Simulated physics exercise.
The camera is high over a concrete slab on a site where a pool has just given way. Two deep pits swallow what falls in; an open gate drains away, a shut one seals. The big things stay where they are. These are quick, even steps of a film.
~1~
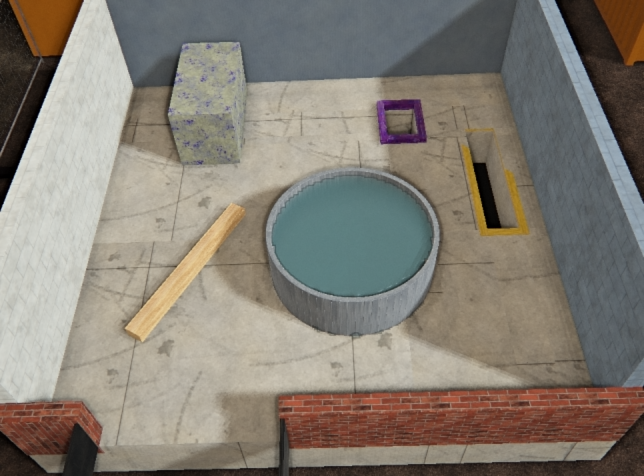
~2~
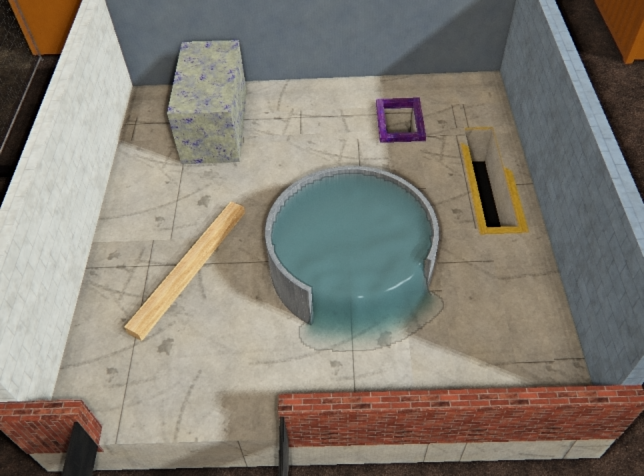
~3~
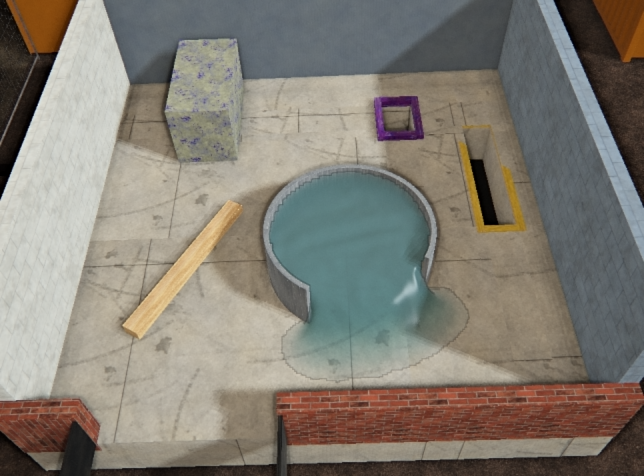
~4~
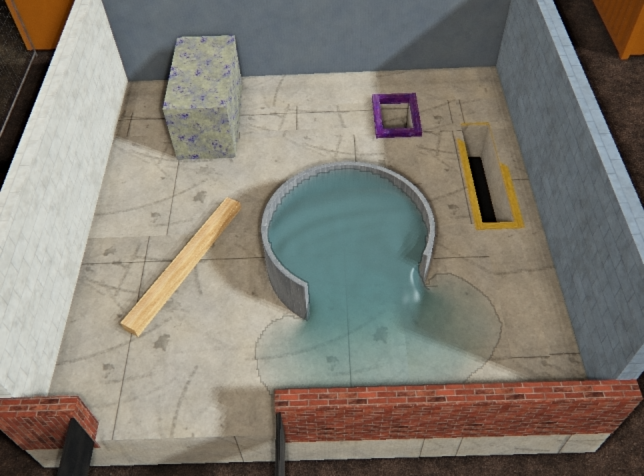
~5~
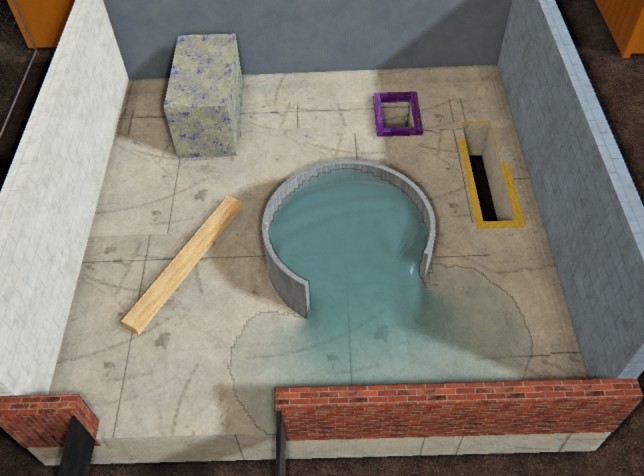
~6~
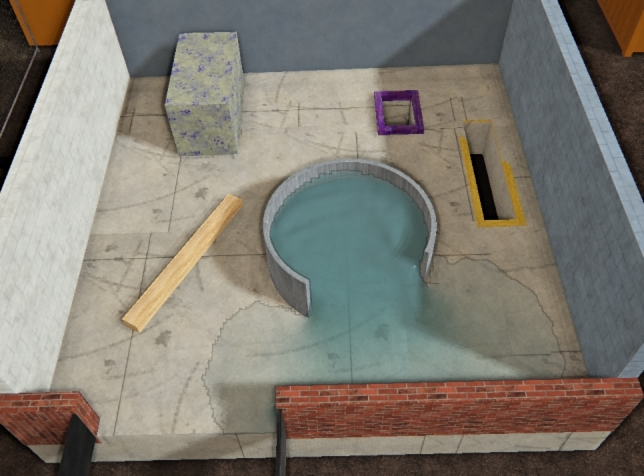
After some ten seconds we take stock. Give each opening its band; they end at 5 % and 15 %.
In the end: The gate takes more than 15 %; the purple pit takes less than 5 %; the yellow pit takes more than 15 %.
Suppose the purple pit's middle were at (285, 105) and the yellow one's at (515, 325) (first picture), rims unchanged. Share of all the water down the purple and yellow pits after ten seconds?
Roughly, in per cent: Purple 0, yellow 50.
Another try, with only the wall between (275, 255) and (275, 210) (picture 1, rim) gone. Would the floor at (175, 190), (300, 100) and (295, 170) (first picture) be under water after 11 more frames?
In that order: Wet, clear, flooded.
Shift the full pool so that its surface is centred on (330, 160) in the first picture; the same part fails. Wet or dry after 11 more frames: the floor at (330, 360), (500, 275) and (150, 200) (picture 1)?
One after the other: Flooded, awash, free of water.
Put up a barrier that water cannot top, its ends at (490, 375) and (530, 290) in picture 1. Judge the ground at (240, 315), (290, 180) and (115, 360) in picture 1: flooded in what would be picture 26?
In turn: Wet, free of water, awash.
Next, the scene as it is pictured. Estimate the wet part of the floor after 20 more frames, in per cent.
Near 50 in a hundred.
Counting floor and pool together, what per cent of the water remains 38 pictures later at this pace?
Roughly 72 per cent.
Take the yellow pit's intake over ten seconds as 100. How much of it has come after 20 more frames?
About 25 per cent.
A moment on, water covers 20 % of the floor; the gate 2 %, the purple pit 0 %, the yellow pit 0 %.
Next, water covers 30 % of the floor; the gate 4 %, the purple pit 0 %, the yellow pit 0 %.
Then, water covers 50 % of the floor; the gate 8 %, the purple pit 0 %, the yellow pit 6 %.
Later, water covers 90 % of the floor; the gate 12 %, the purple pit 0 %, the yellow pit 14 %.
In the end, water covers 95 % of the floor; the gate 19 %, the purple pit 0 %, the yellow pit 21 %.
